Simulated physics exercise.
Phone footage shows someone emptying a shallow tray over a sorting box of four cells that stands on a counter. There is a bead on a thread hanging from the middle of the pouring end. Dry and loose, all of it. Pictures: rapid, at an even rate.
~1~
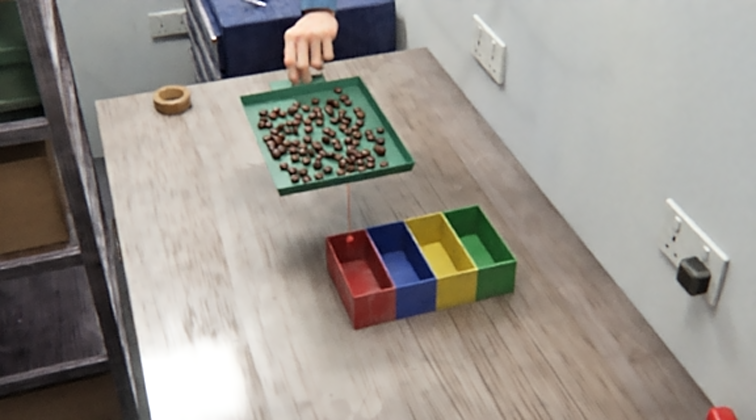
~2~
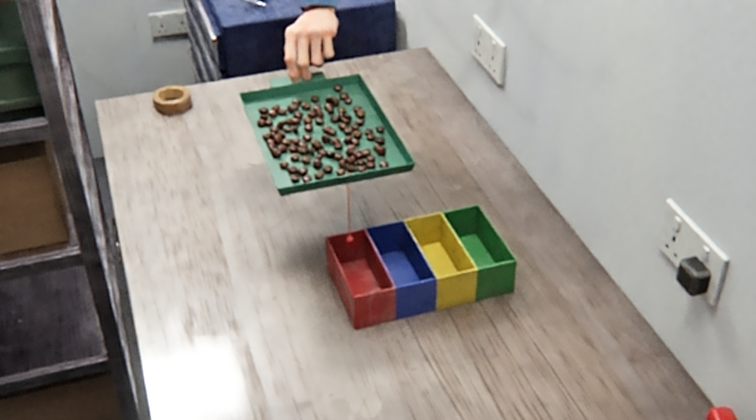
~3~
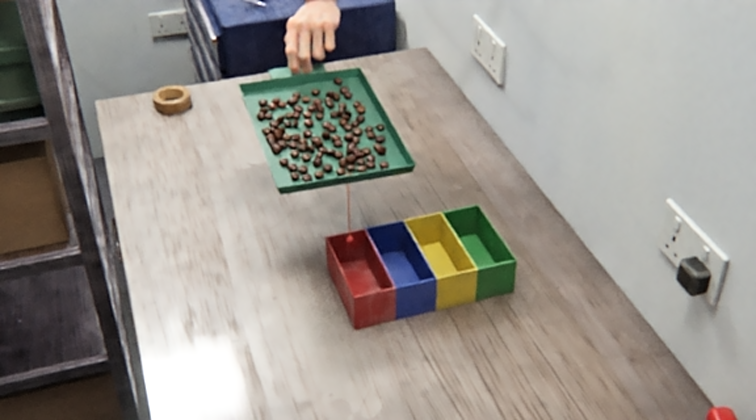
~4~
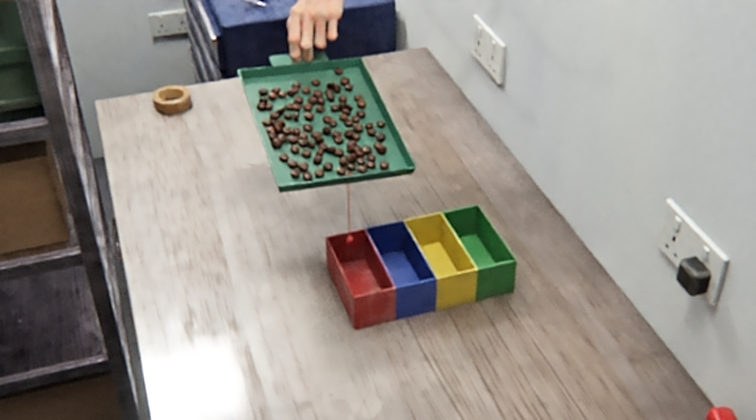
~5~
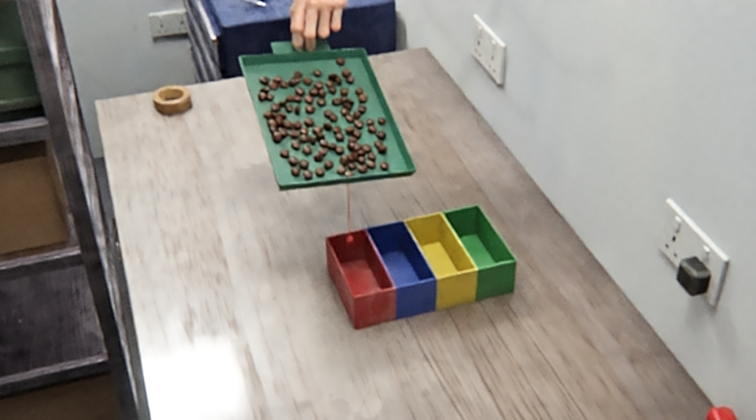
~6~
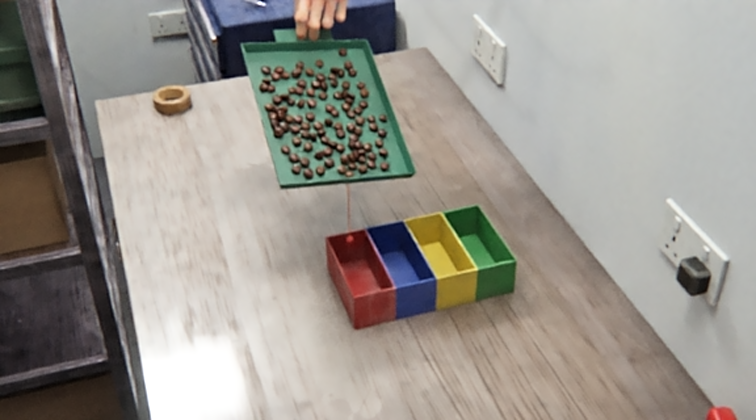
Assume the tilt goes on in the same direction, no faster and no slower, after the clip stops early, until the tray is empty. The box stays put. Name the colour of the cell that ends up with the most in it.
Blue.
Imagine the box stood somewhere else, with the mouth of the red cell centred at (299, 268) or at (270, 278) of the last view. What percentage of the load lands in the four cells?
You'd see around 100 per cent and then around 70 per cent.
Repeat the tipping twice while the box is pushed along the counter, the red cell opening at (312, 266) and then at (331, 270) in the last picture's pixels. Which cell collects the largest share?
First yellow, then the yellow cell.
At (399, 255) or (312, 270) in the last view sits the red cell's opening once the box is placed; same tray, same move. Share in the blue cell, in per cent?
The first gives 30 %, the second 10 %.
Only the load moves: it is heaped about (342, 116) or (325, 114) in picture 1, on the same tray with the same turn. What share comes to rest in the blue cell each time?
Roughly 60 per cent, then 60 per cent.
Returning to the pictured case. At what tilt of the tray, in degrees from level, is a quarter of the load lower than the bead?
The tilt then is about 85°.
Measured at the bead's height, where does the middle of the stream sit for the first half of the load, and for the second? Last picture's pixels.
Earlier portion about (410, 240); later portion about (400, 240).
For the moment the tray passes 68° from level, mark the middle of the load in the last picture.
Check around (374, 159) in the last picture.
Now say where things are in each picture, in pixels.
The first frame shows corners of the pouring end at (280, 187) and (412, 161), level; middle of the load at (326, 140), flat chocolate drops; bead on its thread at (350, 240); red cell at (375, 305); blue cell at (416, 296); yellow cell at (457, 286); green cell at (496, 277).
The second frame shows corners of the pouring end at (280, 186) and (412, 162), level; middle of the load at (326, 139).
The third frame shows corners of the pouring end at (280, 185) and (412, 163), tipped barely, lowest at the right corner; middle of the load at (326, 136).
The fourth frame shows corners of the pouring end at (281, 184) and (413, 166), tipped a little, lowest at the right corner; middle of the load at (327, 131).
The fifth frame shows corners of the pouring end at (282, 183) and (413, 168), tipped clearly, lowest at the right corner; middle of the load at (328, 127).
The sixth frame shows corners of the pouring end at (283, 182) and (413, 171), tipped clearly, lowest at the right corner; middle of the load at (329, 123); red cell at (375, 305); blue cell at (416, 296); yellow cell at (457, 286); green cell at (496, 277).
Soon after the last picture, tray tipped steeply; nearly all on the tray; a small part falling or outside the box.
A little later, tray tipped past a quarter turn; a stray few on the tray; about half in the blue cell; about a quarter in the yellow cell; a small part in the red cell; a stray few in the green cell; a small part falling or outside the box.
Later still, tray tipped past a quarter turn; about two thirds in the blue cell; about a quarter in the yellow cell; about a quarter in the red cell; a stray few in the green cell; a stray few falling or outside the box.
At rest, tray tipped past a quarter turn; about two thirds in the blue cell; about a quarter in the yellow cell; about a quarter in the red cell; a stray few in the green cell; a stray few outside the box.
